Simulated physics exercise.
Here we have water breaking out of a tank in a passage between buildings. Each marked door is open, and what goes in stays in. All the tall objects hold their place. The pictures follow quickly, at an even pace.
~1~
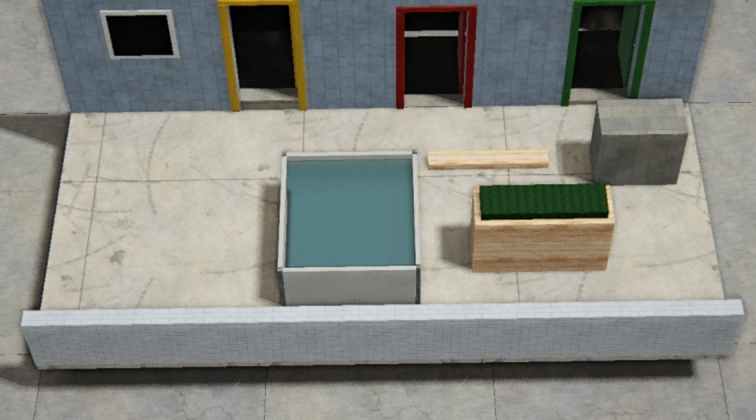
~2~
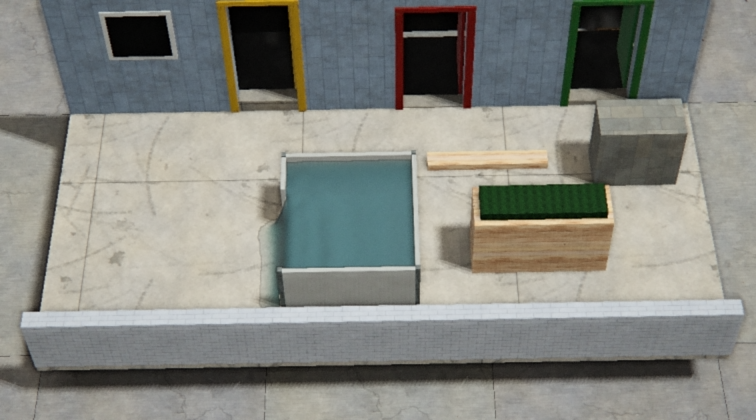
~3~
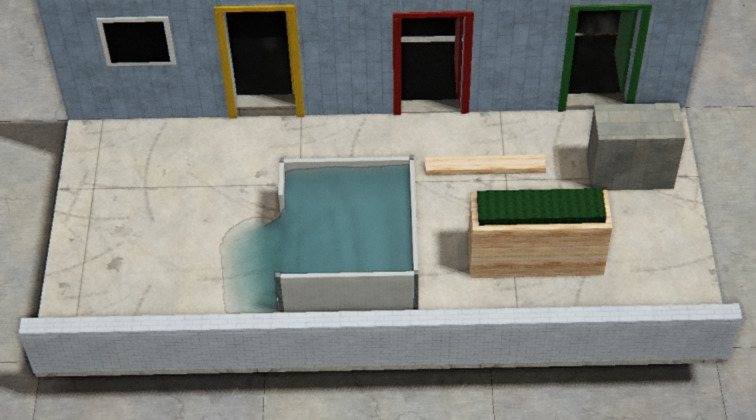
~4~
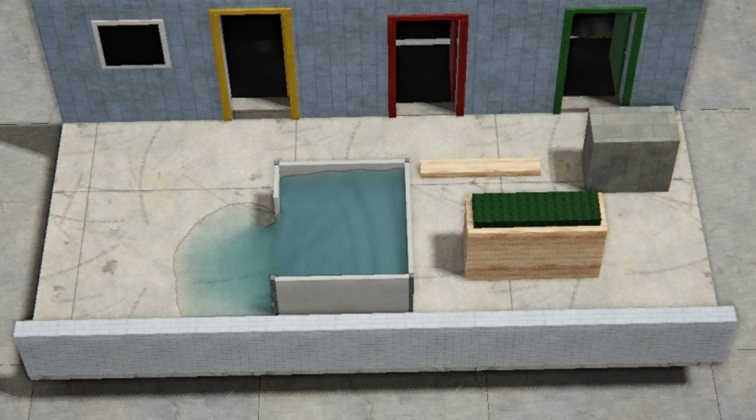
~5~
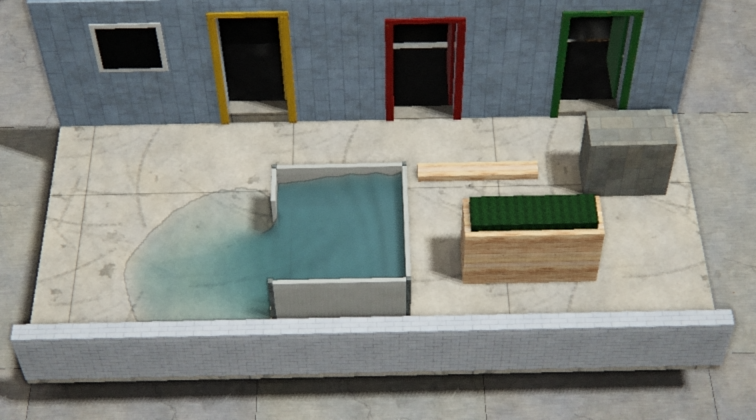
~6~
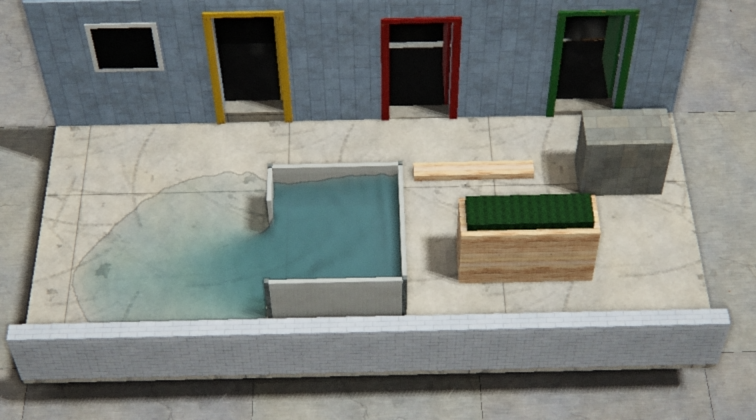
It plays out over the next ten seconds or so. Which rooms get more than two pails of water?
The yellow door stays under that; the red door stays under that; the green door stays under that.
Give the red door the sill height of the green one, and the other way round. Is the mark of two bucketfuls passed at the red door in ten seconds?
One by one: The red door lets less in.
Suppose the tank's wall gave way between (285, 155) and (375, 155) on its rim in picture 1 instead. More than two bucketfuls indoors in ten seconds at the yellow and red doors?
The yellow door goes over, the red door passes that mark.
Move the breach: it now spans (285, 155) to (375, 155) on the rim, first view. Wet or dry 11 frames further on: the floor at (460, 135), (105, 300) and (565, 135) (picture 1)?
As listed: Under water, not flooded, wet.
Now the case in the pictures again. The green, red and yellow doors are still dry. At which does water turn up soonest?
First comes the yellow door.
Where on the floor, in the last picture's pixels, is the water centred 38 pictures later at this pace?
Around (255, 270).
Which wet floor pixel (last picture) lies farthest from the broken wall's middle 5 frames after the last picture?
Near (67, 169).
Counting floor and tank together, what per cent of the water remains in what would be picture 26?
I make it 50 per cent.
A moment on, water covers 30 % of the floor; the yellow door not reached, the red door not reached, the green door not reached.
Next, water covers 35 % of the floor; the yellow door wet at the sill, nothing in, the red door not reached, the green door not reached.
Then, water covers 35 % of the floor; the yellow door wet at the sill, nothing in, the red door not reached, the green door not reached.
Later, water covers 35 % of the floor; the yellow door wet at the sill, nothing in, the red door not reached, the green door not reached.
In the end, water covers 30 % of the floor; the yellow door wet at the sill, nothing in, the red door not reached, the green door not reached.
